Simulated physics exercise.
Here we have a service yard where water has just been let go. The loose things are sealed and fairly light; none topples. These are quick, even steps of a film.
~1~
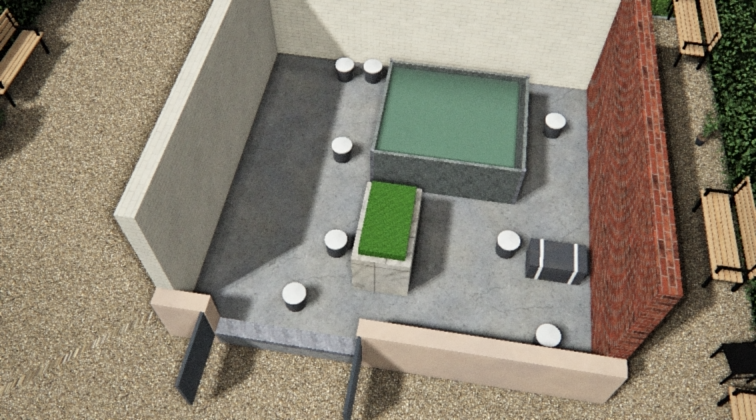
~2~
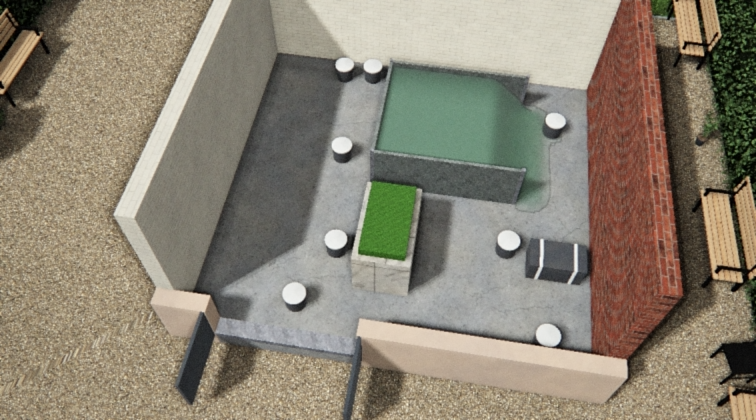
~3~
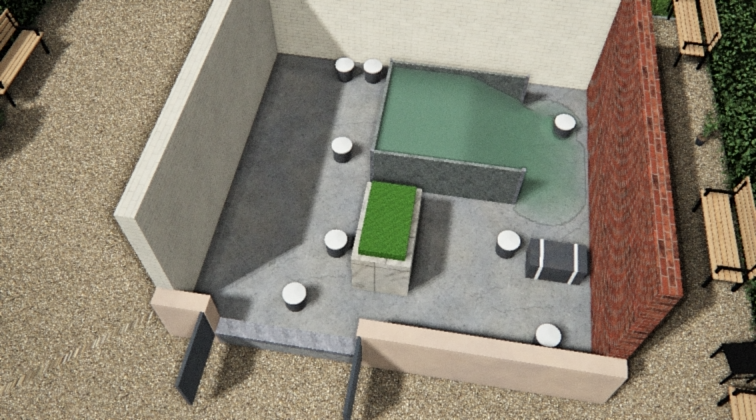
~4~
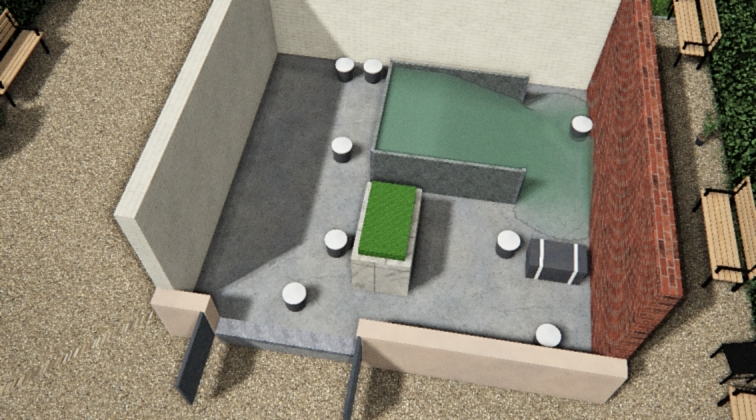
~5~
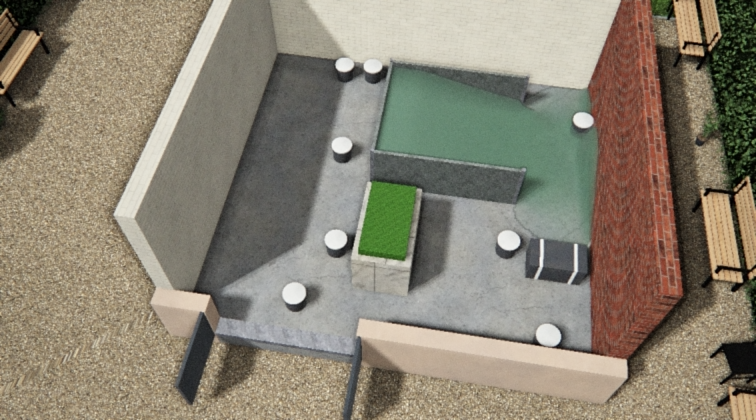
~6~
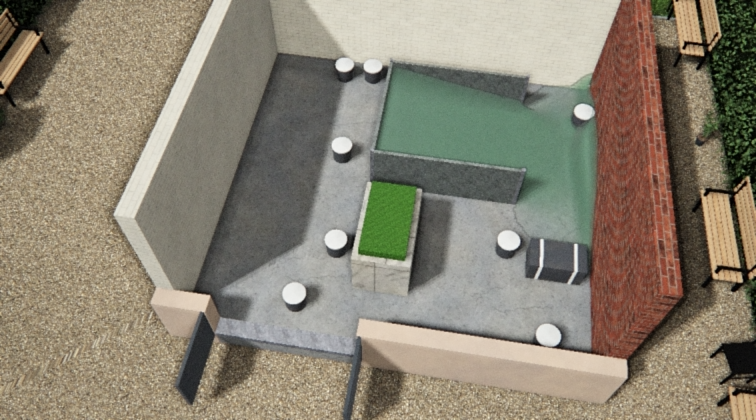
Greenish water pours from the open right side of a raised grey tank in a walled service yard, seen from high above by a still camera. White-topped dark pails stand about the grey floor, with a grass-topped stone block centrally, a strapped dark box and a red brick wall at right. The water spreads to that wall, carrying the nearest pail rightward, then slightly back along it.
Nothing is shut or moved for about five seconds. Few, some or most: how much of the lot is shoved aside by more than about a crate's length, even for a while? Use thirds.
Share: Two thirds or above.
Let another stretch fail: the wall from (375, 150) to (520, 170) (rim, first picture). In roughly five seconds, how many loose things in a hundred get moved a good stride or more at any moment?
Near 50 in a hundred.
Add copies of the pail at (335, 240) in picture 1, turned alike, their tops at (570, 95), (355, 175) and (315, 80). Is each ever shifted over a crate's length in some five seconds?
In that order: Yes, under that, shifted that much.
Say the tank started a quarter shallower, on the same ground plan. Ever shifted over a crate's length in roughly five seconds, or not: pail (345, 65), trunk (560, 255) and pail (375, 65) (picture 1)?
In that order: That far or more, moved that far, yes.
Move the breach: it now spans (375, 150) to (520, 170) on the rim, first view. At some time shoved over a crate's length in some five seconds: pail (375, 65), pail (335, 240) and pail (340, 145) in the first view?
As listed: No, no, less than that.
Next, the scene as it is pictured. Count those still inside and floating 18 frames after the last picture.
5 of them.
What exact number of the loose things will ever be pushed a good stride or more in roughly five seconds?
That makes 7.
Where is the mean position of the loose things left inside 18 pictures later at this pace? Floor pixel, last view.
At about (311, 177).
A moment on, 1 of 10 are well off their spots; 1 afloat.
Next, 4 of 10 are well off their spots; 3 afloat.
Later, 7 of 10 are well off their spots; 5 afloat.
In the end, 7 of 10 are well off their spots, and 7 have been at some point; 3 afloat.
